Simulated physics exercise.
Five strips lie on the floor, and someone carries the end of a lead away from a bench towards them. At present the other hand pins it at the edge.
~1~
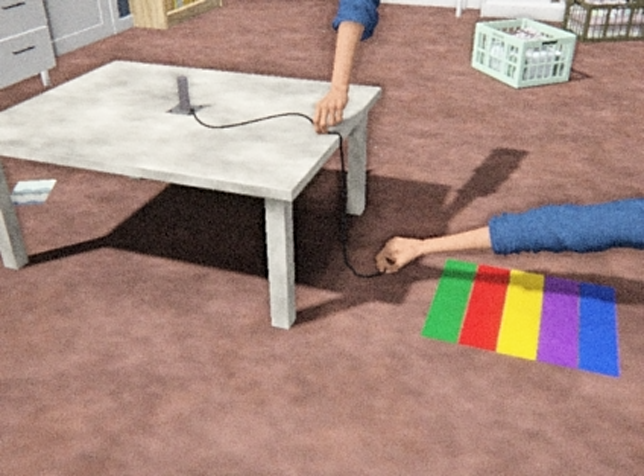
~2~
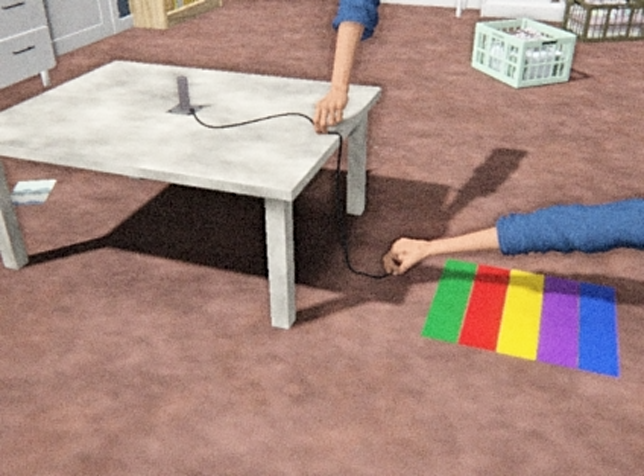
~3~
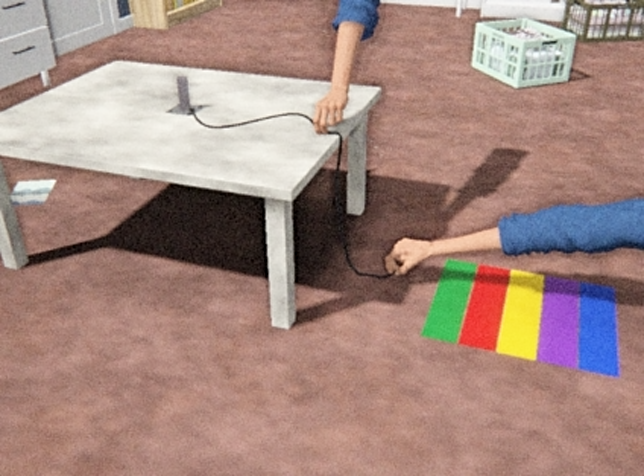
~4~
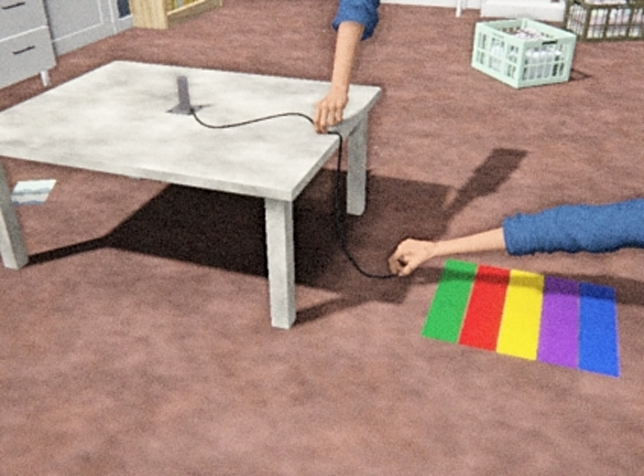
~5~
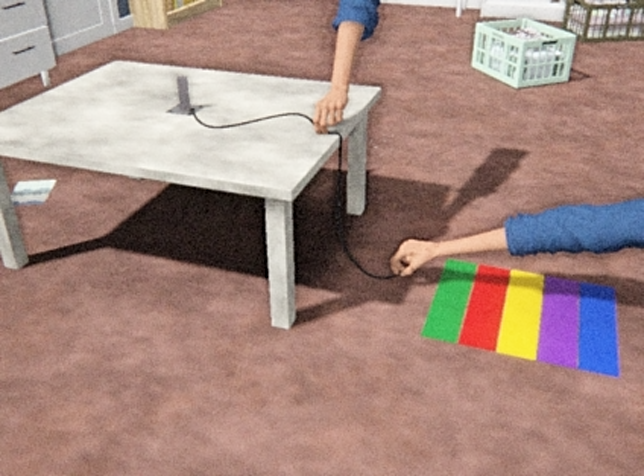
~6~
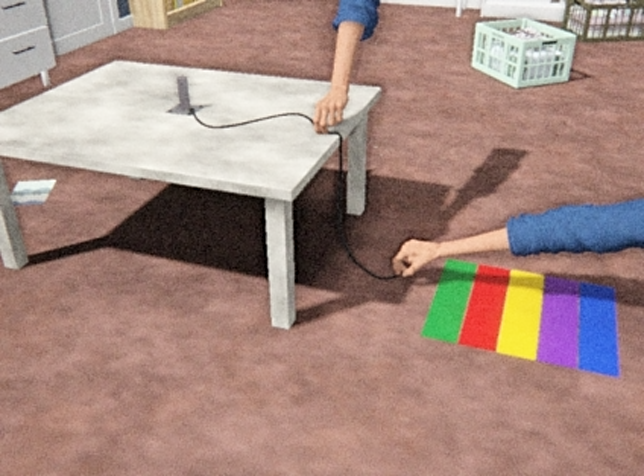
A hand pins a black lead at the table's edge while another draws its end slightly right.
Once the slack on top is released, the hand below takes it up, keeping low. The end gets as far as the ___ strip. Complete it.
The end gets as far as the purple strip.
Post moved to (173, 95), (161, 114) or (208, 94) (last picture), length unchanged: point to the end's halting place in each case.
Places per try: (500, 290); (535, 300); (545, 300).
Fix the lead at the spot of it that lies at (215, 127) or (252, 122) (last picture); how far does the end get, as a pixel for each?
The two answers, in sequence: (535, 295) and (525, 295).
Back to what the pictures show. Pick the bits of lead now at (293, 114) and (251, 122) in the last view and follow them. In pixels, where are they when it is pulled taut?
At (322, 129) for the first, at (278, 123) for the second.
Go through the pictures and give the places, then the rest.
In the first frame, end (386, 270); green (444, 323); red (481, 331); yellow (519, 339); purple (558, 346); blue (599, 355).
In the second frame, end (392, 271); lead through (199, 121) (251, 122) (307, 117) (340, 143) (339, 203) (347, 261).
In the third frame, end (394, 272).
In the fourth frame, end (398, 272); lead through (199, 121) (251, 122) (307, 117) (340, 143) (338, 203) (353, 261).
In the fifth frame, end (400, 273).
In the sixth frame, end (402, 273); lead through (199, 121) (251, 122) (307, 117) (340, 143) (339, 203) (355, 261).
A little later, end near (499, 291); over red.
Next, end near (536, 298); over yellow.
When it is tight, end near (559, 302); over purple. The end stops over the purple strip.
